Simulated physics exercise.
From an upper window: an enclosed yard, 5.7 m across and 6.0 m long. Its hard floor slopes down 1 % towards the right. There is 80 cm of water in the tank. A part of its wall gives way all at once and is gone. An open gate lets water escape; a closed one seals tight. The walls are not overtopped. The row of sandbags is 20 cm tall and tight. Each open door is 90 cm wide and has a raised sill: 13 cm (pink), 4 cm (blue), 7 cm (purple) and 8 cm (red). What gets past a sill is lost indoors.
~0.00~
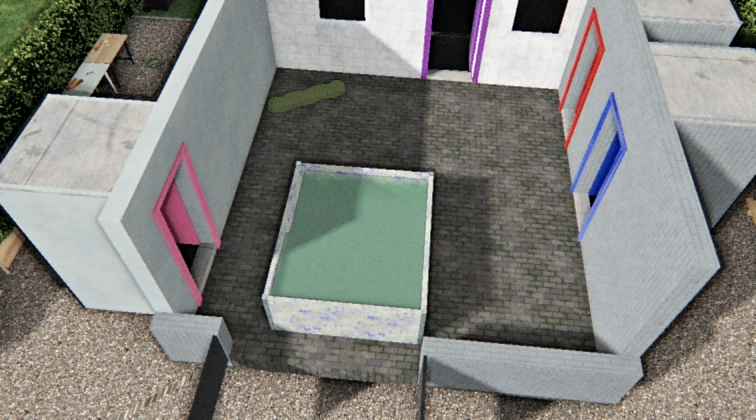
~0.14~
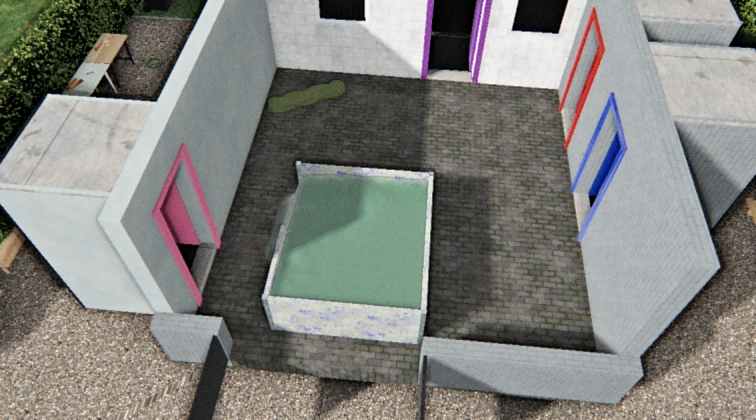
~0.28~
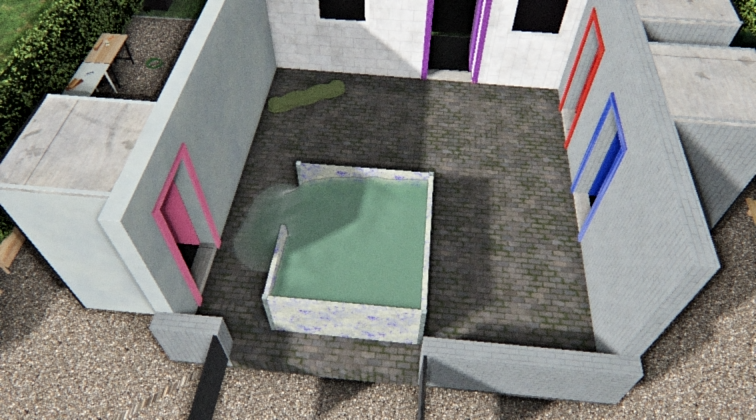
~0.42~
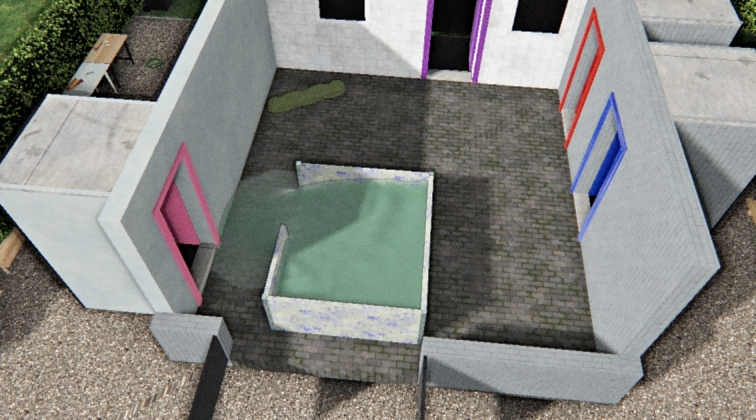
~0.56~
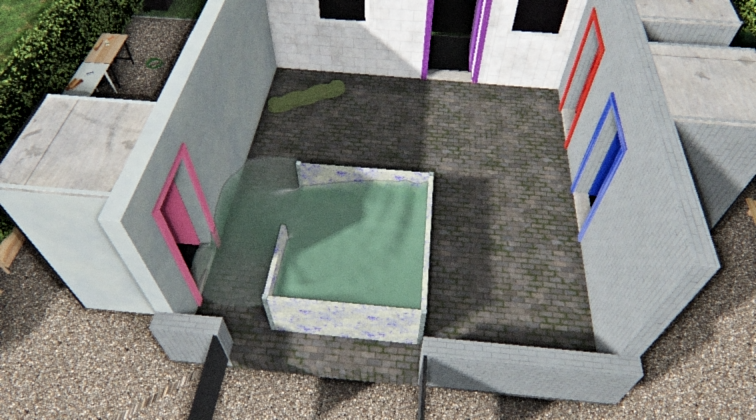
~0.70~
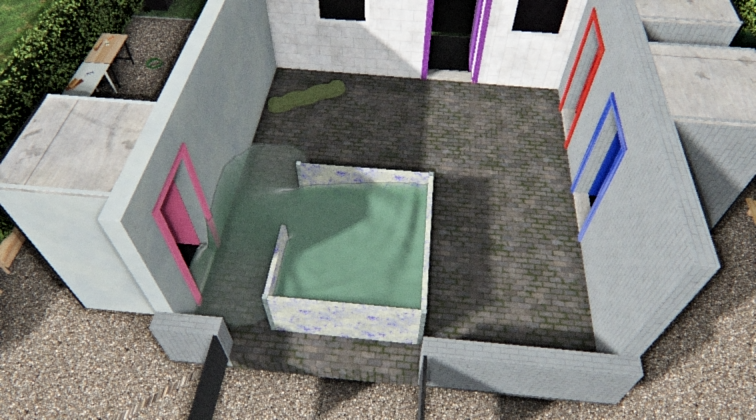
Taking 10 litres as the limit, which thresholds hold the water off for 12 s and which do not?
Within that time: At the pink door it passes the limit; at the blue door it passes the limit; at the purple door it exceeds the limit; at the red door it passes the limit.
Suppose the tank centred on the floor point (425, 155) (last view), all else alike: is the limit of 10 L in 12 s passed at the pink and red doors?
Then: Pink under, red past it.
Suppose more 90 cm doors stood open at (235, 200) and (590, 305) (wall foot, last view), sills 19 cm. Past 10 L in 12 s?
In turn: Over, below.
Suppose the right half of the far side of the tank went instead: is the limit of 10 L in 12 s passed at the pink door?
Against that limit: Pink below.
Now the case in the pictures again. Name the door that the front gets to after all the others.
The blue one.
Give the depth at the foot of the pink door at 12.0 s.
Roughly 7.5 cm deep.
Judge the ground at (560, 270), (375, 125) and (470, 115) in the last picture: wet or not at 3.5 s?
In turn: Dry, under water, wet.
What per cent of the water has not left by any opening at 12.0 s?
Some 64 per cent remains.
After 1.4 s water covers 20 % of the floor and is deepest (60 cm) near (240, 216); pink door 26 cm at the sill, 38 L in, blue door not reached, purple door not reached, red door not reached.
After 2.2 s water covers 40 % of the floor and is deepest (48 cm) near (240, 216); pink door 25 cm at the sill, 83 L in, blue door not reached, purple door not reached, red door not reached.
After 3.5 s water covers 55 % of the floor and is deepest (34 cm) near (237, 225); pink door 19 cm at the sill, 130 L in, blue door not reached, purple door 12 cm at the sill, 8 L in, red door not reached.
After 7.0 s water covers 85 % of the floor and is deepest (20 cm) near (560, 141); pink door 13 cm at the sill, 156 L in, blue door 7 cm at the sill, 3 L in, purple door 8 cm at the sill, 31 L in, red door 20 cm at the sill, 214 L in.
After 12.0 s water covers 90 % of the floor and is deepest (16 cm) near (584, 317); pink door 8 cm at the sill, 157 L in, blue door 6 cm at the sill, 28 L in, purple door 5 cm at the sill, 34 L in, red door 12 cm at the sill, 341 L in.
